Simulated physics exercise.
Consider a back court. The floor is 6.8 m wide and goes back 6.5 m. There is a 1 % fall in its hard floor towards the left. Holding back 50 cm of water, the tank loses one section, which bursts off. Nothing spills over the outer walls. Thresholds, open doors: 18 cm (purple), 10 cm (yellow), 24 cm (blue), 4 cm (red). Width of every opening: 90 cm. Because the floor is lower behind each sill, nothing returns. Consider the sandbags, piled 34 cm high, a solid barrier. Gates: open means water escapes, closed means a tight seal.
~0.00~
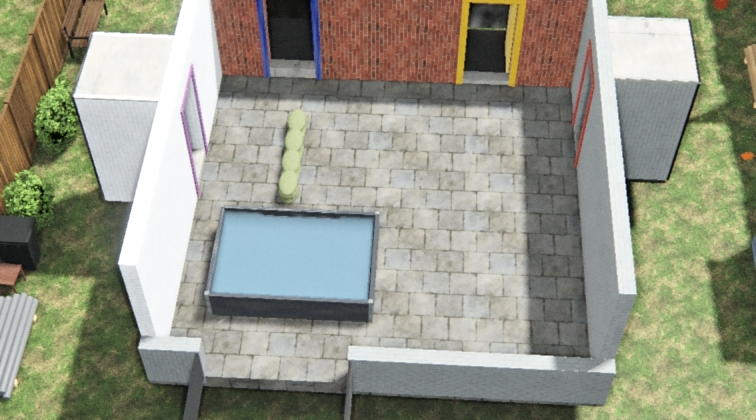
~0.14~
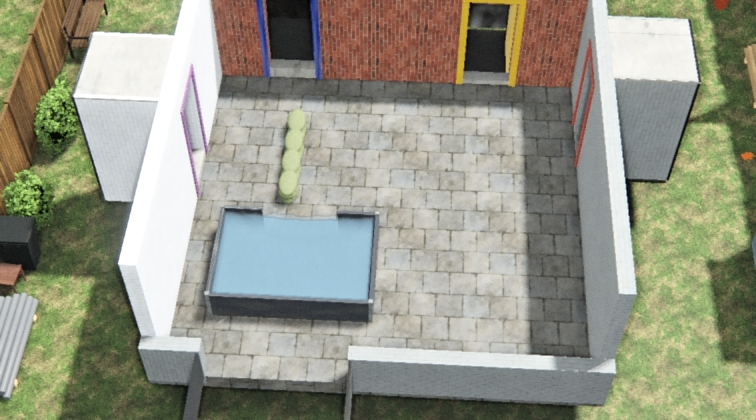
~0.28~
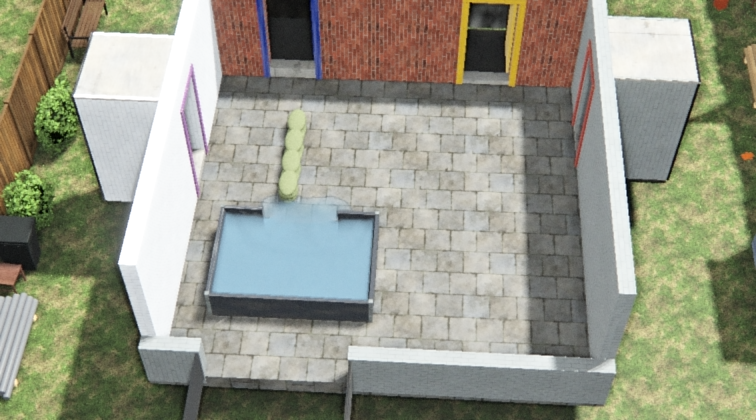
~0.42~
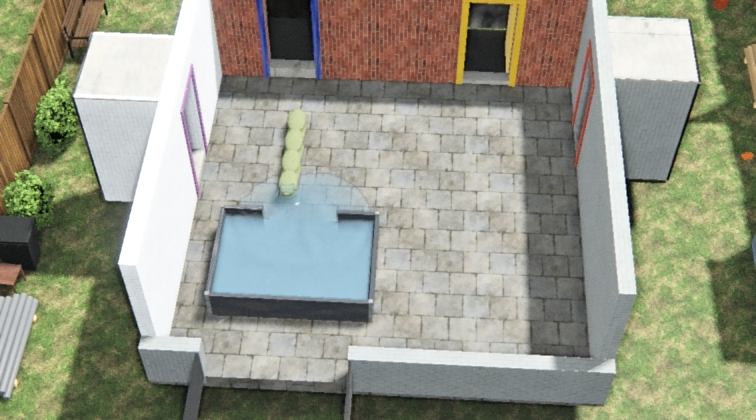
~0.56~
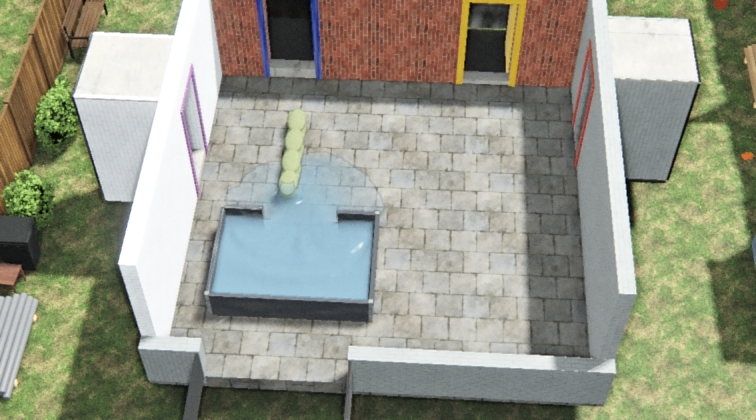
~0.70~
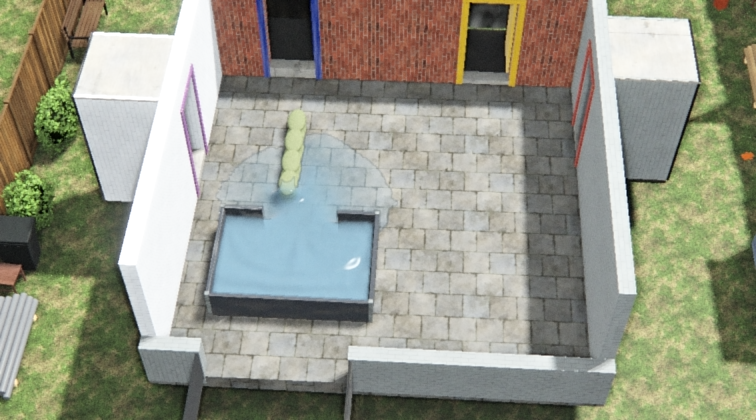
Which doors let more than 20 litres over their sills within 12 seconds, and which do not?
Result: At the purple door the limit will not be outstripped, at the yellow door the limit will not be outstripped, at the blue door the limit will not be outstripped, at the red door the limit will be outstripped.
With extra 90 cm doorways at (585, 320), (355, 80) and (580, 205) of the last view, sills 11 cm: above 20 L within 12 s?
Result in order - not enough, more than that, not enough.
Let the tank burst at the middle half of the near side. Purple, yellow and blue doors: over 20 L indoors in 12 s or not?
Then it goes purple fine, yellow fine, blue fine.
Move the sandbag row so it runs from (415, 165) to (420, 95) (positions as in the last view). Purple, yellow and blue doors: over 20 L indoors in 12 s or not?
Result - purple: No, not exceeded, yellow: No, not exceeded, blue: No, not exceeded.
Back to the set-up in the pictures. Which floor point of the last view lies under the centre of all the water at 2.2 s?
Around (305, 212) in the last picture.
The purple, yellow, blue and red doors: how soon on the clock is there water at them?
Purple = 1.2 s, yellow = 2.4 s, blue = 1.5 s, red = 3.8 s.
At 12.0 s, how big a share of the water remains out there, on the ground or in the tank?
I'd put it at some 96 percent still there.
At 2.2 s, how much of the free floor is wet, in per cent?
I'd say around 35 % is wet.
After 1.4 s water covers 25 % of the floor and is deepest (40 cm) near (287, 207); purple door 12 cm at the sill, 0 L in, yellow door not reached, blue door not reached, red door not reached.
After 2.2 s water covers 35 % of the floor and is deepest (30 cm) near (287, 207); purple door 14 cm at the sill, 0 L in, yellow door not reached, blue door 9 cm at the sill, 0 L in, red door not reached.
After 3.5 s water covers 50 % of the floor and is deepest (22 cm) near (287, 207); purple door 11 cm at the sill, 0 L in, yellow door 10 cm at the sill, 0 L in, blue door 9 cm at the sill, 0 L in, red door not reached.
After 7.0 s water covers 70 % of the floor and is deepest (14 cm) near (278, 199); purple door 6 cm at the sill, 0 L in, yellow door 8 cm at the sill, 1 L in, blue door 8 cm at the sill, 0 L in, red door 7 cm at the sill, 30 L in.
After 12.0 s water covers 95 % of the floor and is deepest (11 cm) near (219, 95); purple door 7 cm at the sill, 0 L in, yellow door 5 cm at the sill, 1 L in, blue door 8 cm at the sill, 0 L in, red door 4 cm at the sill, 46 L in.
